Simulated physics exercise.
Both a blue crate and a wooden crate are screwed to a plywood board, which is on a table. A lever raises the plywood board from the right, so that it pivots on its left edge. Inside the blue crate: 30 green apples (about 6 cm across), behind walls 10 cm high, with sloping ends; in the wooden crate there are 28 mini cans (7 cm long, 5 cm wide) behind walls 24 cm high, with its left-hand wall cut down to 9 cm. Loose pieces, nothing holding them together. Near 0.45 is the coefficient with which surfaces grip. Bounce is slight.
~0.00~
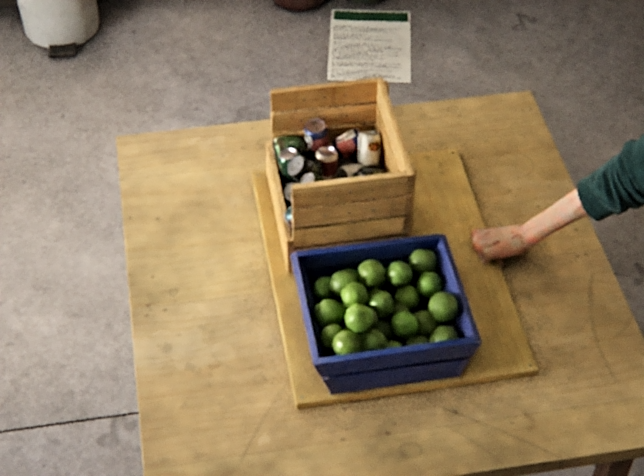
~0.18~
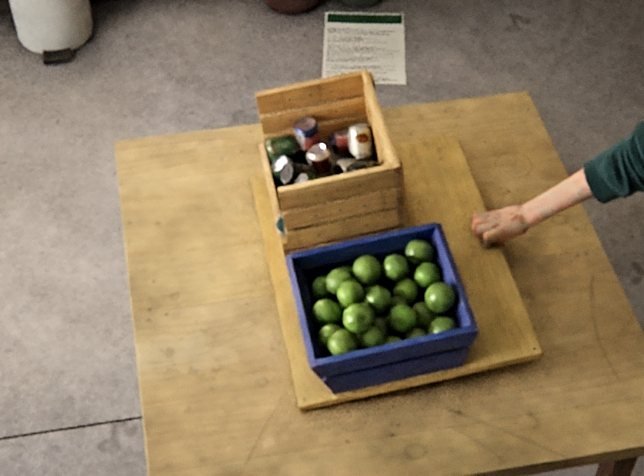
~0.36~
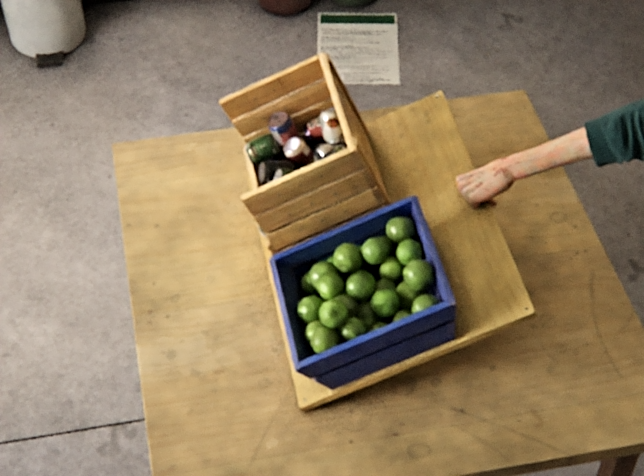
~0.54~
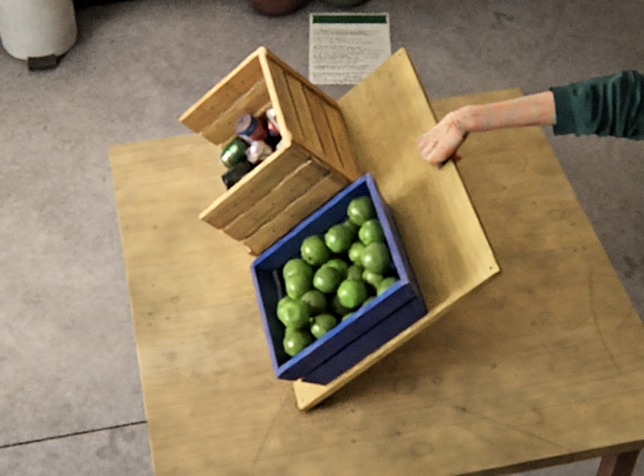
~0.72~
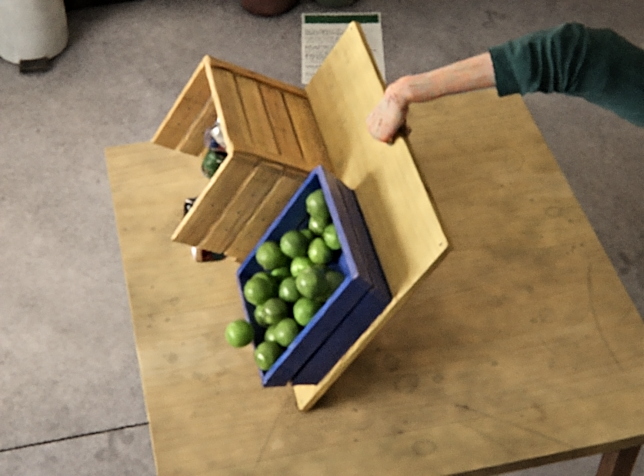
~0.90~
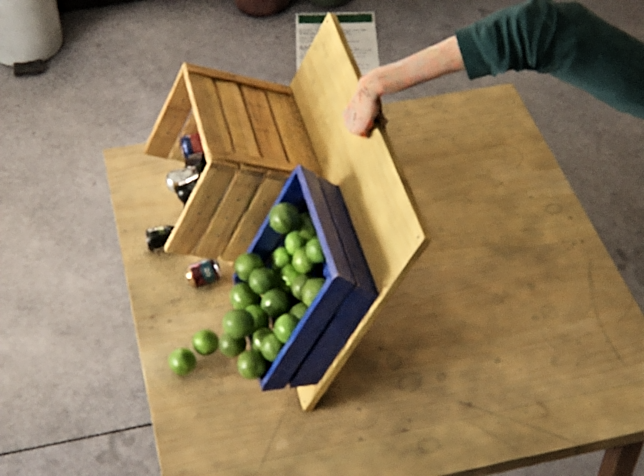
A plywood board carrying two open crates tilts up steeply from its right side on a wooden table over a grey floor, seen from above as the camera shifts slightly. The wooden crate behind holds small cans, and the blue one in front holds round green fruit. A green-sleeved arm reaches in from the right, its hand following the rising board, before a few fruits and cans come out leftward.
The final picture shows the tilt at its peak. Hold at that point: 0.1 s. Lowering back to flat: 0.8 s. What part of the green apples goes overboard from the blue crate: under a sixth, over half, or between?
I'd say it will hang on to half to five sixths of them.
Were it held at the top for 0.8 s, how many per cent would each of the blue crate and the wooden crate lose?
With that change, blue crate sheds 30 percent and wooden crate sheds 50 percent.
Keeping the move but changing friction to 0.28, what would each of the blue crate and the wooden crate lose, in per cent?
Blue crate 30, wooden crate 40 per cent.
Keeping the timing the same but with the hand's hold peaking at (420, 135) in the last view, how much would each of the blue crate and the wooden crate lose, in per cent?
In that case blue crate sheds 10 percent of its load and wooden crate sheds 20 percent.
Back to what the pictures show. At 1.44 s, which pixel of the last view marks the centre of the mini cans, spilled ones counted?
Centre: About (273, 200) px.
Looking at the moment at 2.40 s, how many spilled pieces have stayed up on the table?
Count of pieces: About 12.
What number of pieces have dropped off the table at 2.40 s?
I'd put the number around 8.
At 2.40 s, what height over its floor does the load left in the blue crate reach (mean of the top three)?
Roughly 11 cm.
After 1.14 s, tilt 59°; blue crate 23 in, 7 out and wooden crate 20 in, 8 out.
After 1.44 s, tilt 27°; blue crate 21 in, 9 out and wooden crate 17 in, 11 out.
After 1.86 s, tilt 0°; blue crate 21 in, 9 out and wooden crate 17 in, 11 out.
When it is over (at 2.40 s), blue crate 21 in, 9 out and wooden crate 17 in, 11 out. Asked share, 9 of 30, 30 per cent.
